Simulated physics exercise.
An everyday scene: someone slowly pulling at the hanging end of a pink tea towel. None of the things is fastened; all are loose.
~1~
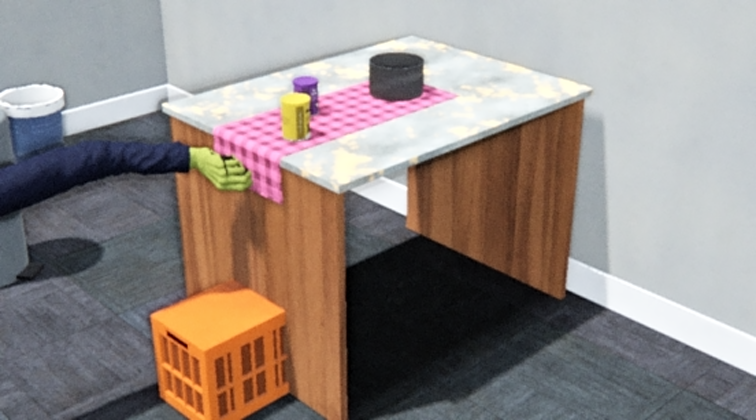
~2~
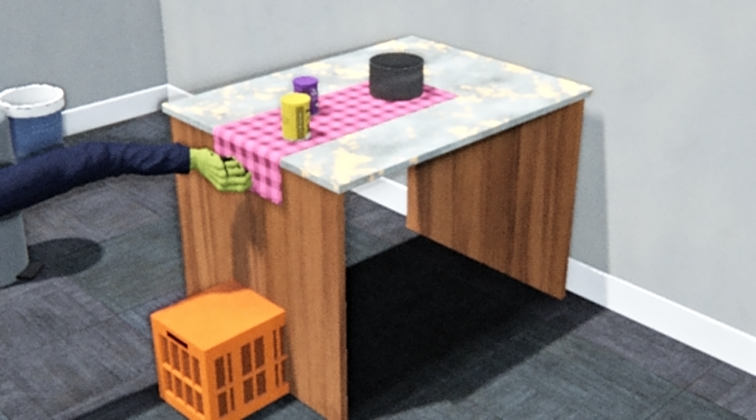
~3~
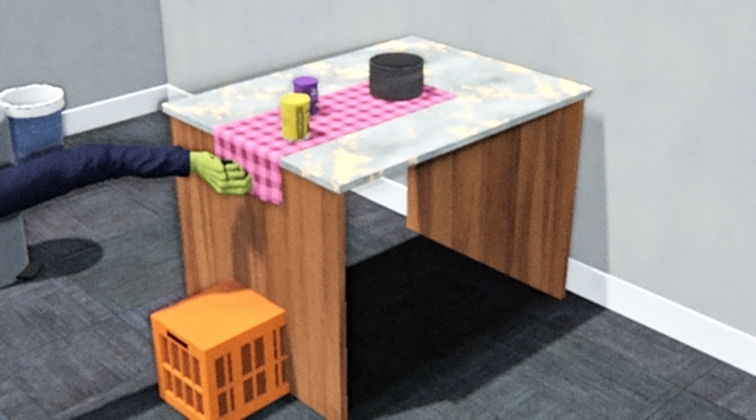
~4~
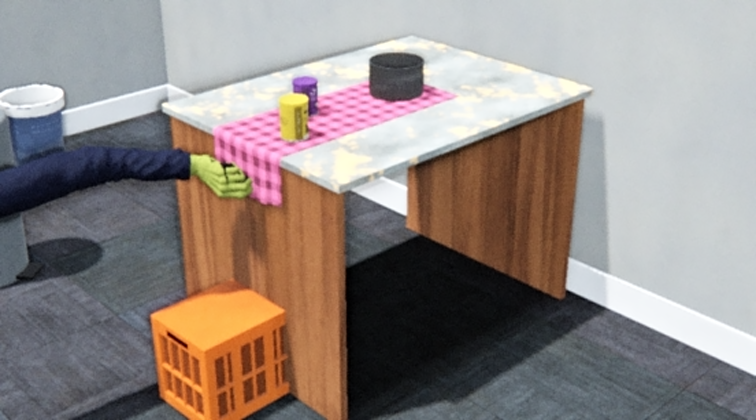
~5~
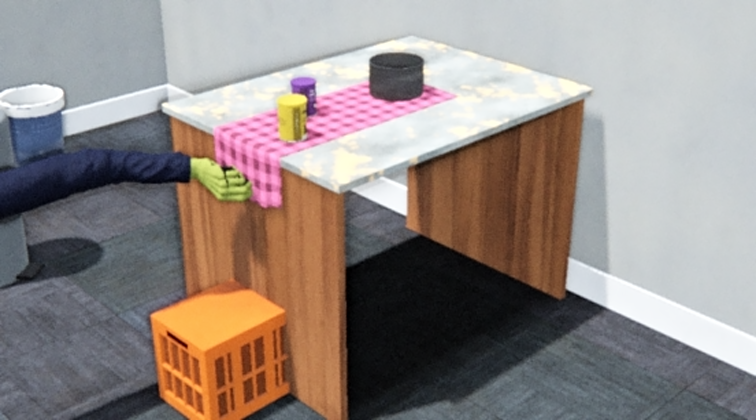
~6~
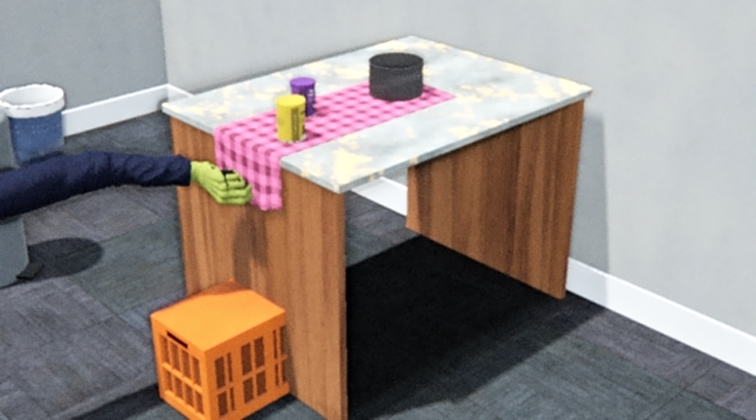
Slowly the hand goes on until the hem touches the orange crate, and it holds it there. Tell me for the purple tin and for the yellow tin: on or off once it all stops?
Purple tin: Off, yellow tin: Off.
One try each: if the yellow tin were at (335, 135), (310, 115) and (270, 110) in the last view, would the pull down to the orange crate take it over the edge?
Stays, then Over, then Over.
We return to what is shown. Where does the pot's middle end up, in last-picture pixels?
Middle at (316, 102).
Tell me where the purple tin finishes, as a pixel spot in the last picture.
It ends up near (192, 266).
Then, 0.66 s past the final frame, hem going down; purple tin carried along near (273, 107); yellow tin tipping at the edge near (249, 140).
Then, 1.40 s past the final frame, hem going down; purple tin carried along near (231, 113); yellow tin down below near (222, 285).
When it is over, hem on the crate; purple tin down below near (192, 266); yellow tin down below near (222, 285). The purple tin falls off and the yellow tin goes over the edge.
